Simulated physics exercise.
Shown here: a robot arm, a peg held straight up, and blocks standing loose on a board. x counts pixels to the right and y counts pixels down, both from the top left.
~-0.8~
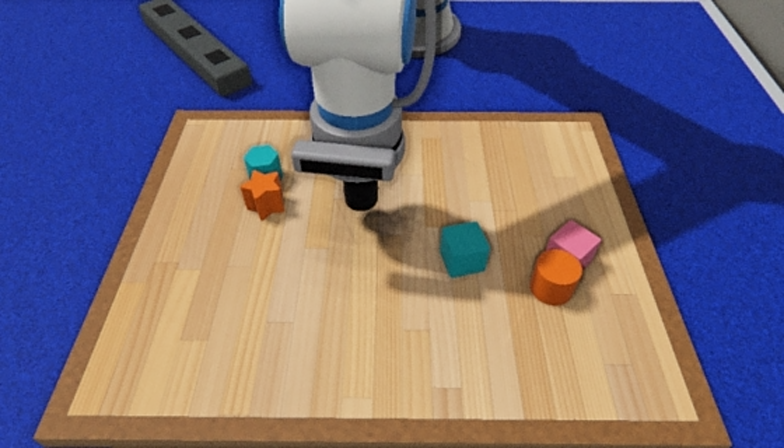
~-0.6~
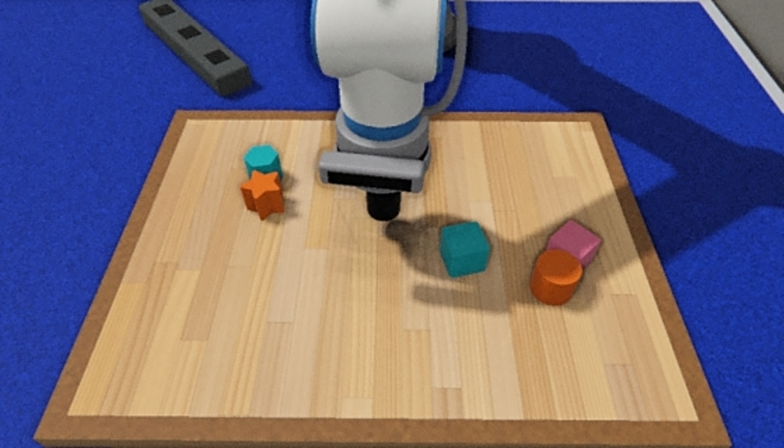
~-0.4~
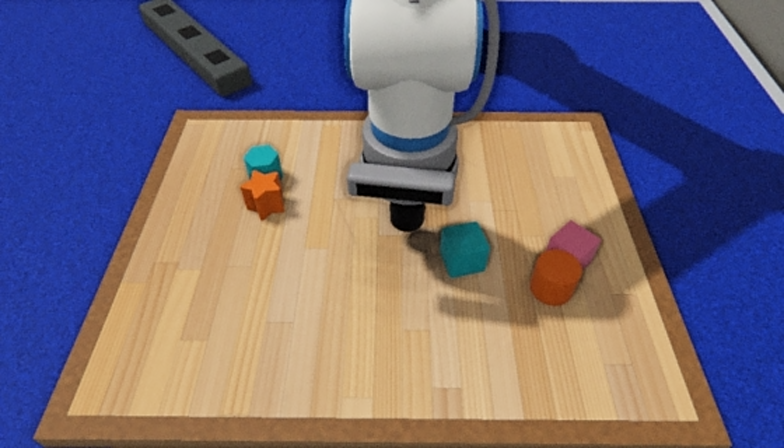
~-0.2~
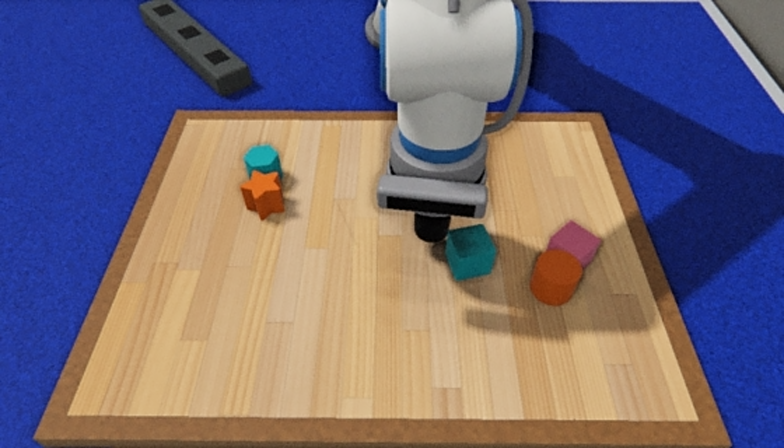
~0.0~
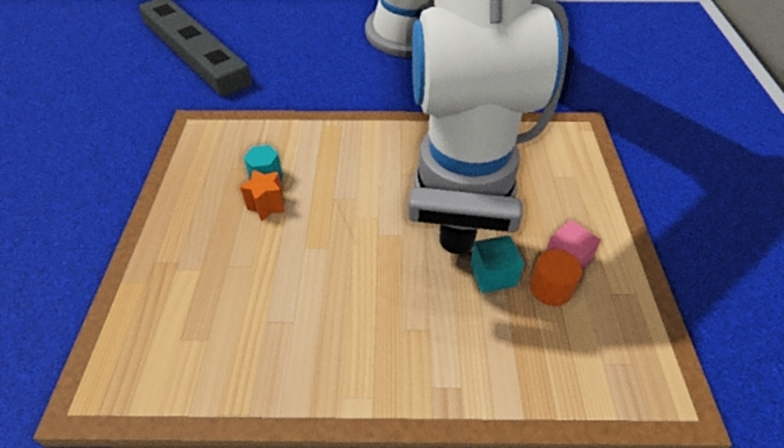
A robot arm slid its black peg right and slightly toward the viewer across the wooden board, then pushed the turquoise block closer to the orange and pink blocks, which stayed put.
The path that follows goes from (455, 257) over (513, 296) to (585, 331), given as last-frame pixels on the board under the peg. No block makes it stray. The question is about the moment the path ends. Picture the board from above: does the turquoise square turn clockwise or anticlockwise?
Watching from overhead, you'd notice the turquoise square rotating clockwise.
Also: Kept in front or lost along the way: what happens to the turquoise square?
As far as I can tell, the turquoise square is still leading the way in front of the peg.
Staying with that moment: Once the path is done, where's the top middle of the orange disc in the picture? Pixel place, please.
Pixel (621, 286).
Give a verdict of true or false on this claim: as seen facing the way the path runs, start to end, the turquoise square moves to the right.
The statement is true.
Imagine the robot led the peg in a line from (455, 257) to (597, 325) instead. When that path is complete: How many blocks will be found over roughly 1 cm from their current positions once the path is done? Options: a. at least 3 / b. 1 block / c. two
The answer is c.
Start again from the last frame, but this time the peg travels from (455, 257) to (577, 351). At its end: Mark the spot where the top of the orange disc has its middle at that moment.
Its top face will be centred at roughly (615, 283).
On the path given first. One third of the way, peg (496, 268); turquoise square (540, 283); orange disc (582, 277).
Two thirds of the way, peg (541, 293); turquoise square (587, 314), turned 15° clockwise; orange disc (620, 286).
At the end, peg (592, 316); turquoise square (631, 345), turned 45° clockwise; orange disc (621, 286); pink square not moved.
